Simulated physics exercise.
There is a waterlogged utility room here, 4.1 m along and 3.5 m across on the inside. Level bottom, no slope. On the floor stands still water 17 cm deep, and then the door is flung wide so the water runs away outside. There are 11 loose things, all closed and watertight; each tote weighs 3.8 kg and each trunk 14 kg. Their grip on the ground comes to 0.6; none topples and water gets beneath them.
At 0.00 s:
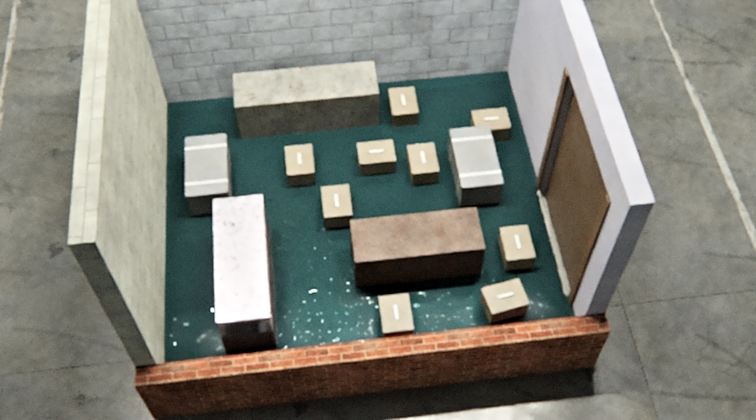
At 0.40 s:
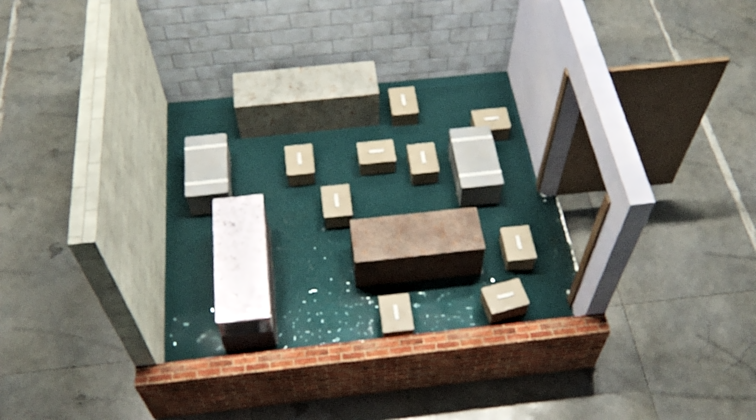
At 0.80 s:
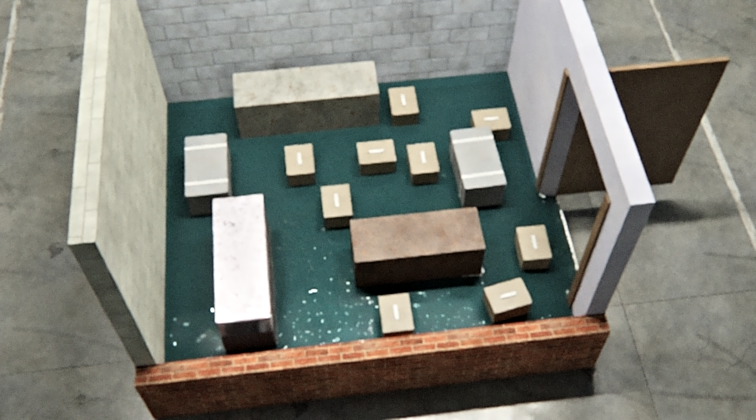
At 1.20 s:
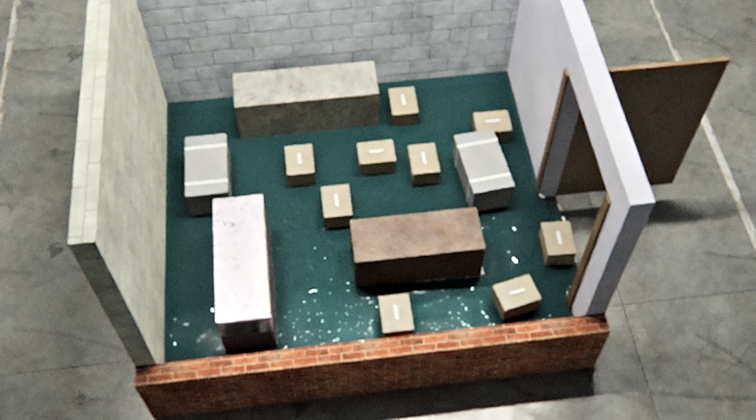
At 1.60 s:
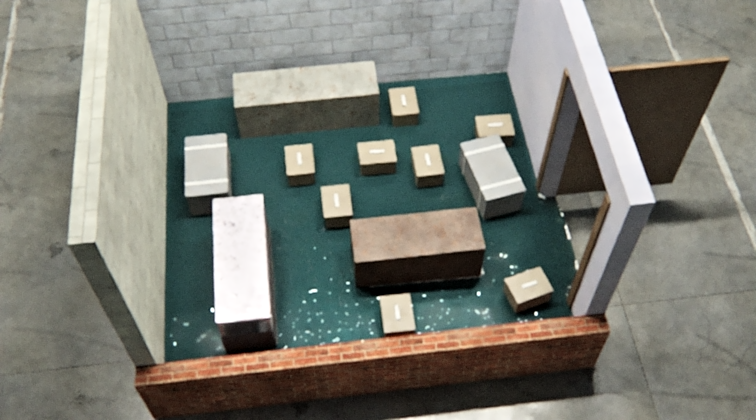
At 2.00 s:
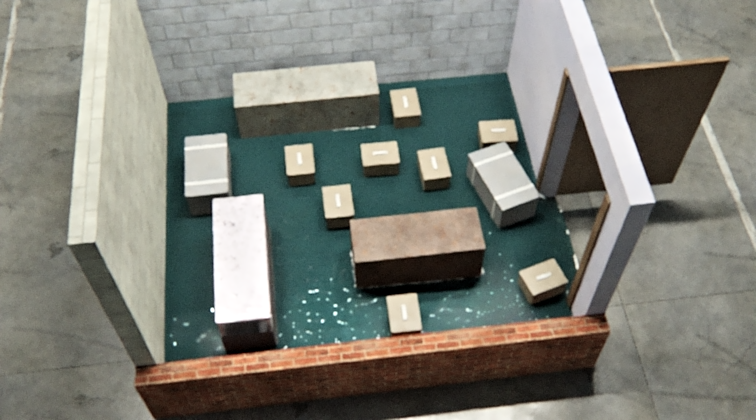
A door on the right swings open, and nearby floating boxes drift toward the doorway.
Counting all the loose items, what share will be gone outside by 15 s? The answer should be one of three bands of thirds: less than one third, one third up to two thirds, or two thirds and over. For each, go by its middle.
It falls in the band two thirds and over.
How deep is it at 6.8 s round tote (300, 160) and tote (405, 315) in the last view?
First about 13 cm, second about 10 cm.
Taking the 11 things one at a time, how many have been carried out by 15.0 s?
That would be 8 of them.
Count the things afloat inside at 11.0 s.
Count: 4.
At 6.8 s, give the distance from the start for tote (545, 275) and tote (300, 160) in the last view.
Washed out, 80 cm.
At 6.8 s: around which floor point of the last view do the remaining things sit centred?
Near (426, 201).
After 3.0 s 2 of 11 are out; 9 afloat.
After 6.8 s 5 of 11 are out; 6 afloat.
After 11.0 s 7 of 11 are out; 4 afloat.
After 15.0 s 8 of 11 are out; 3 afloat.
